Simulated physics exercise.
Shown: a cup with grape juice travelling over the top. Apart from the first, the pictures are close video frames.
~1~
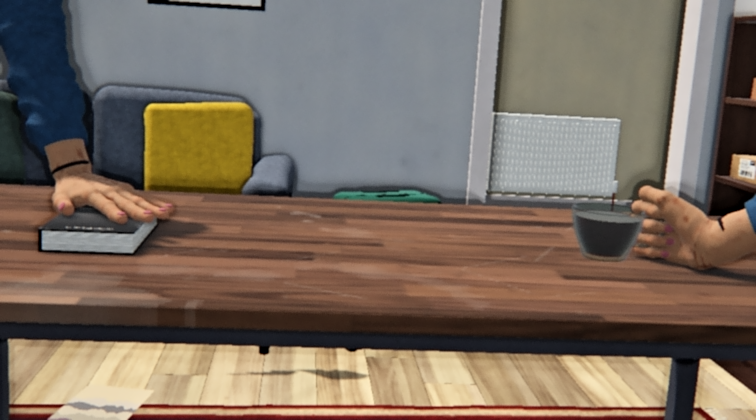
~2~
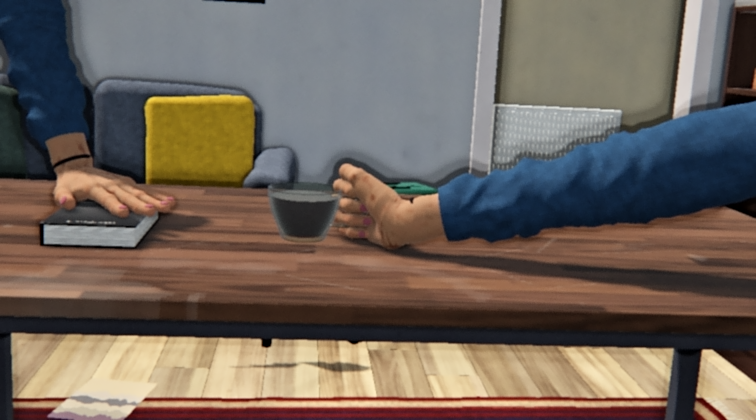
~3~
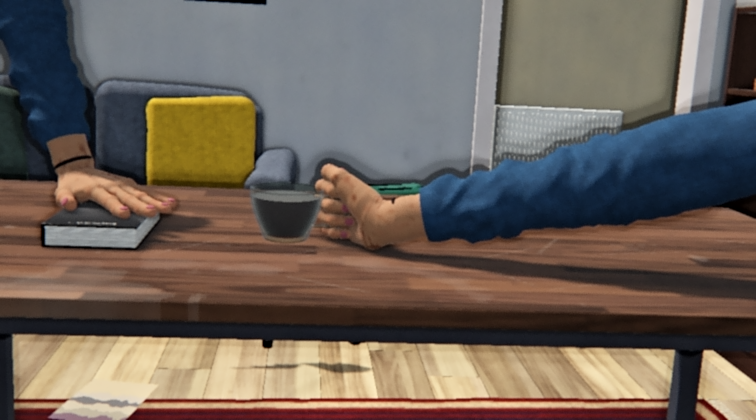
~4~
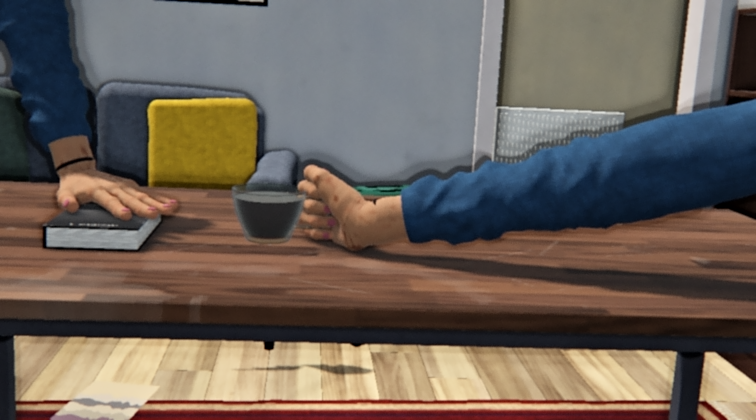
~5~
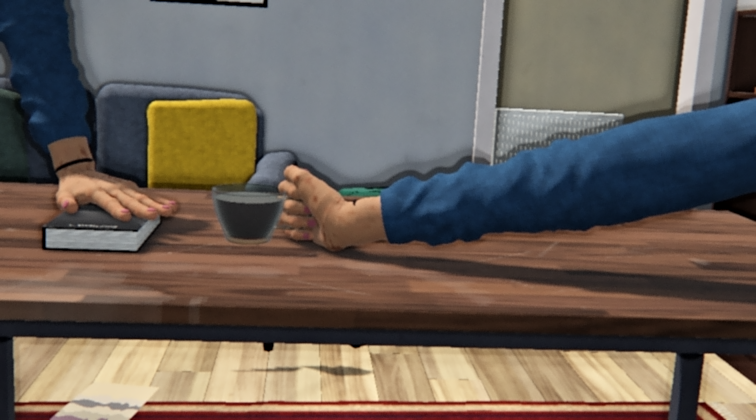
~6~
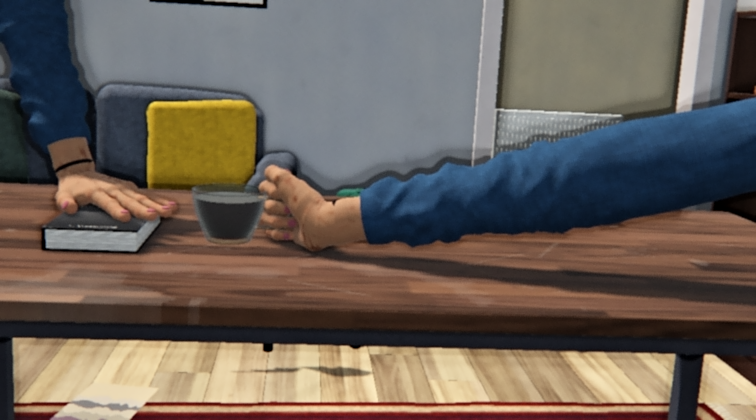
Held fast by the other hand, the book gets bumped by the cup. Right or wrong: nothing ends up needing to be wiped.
Wrong.
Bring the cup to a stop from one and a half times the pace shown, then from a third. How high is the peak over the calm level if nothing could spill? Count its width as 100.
40 %, then 10 %.
A moment on, the cup meets the book.
Further on, the grape juice surges up the wall; a puddle lies under it.
When it is over, the cup stands at the book; a puddle lies under it.
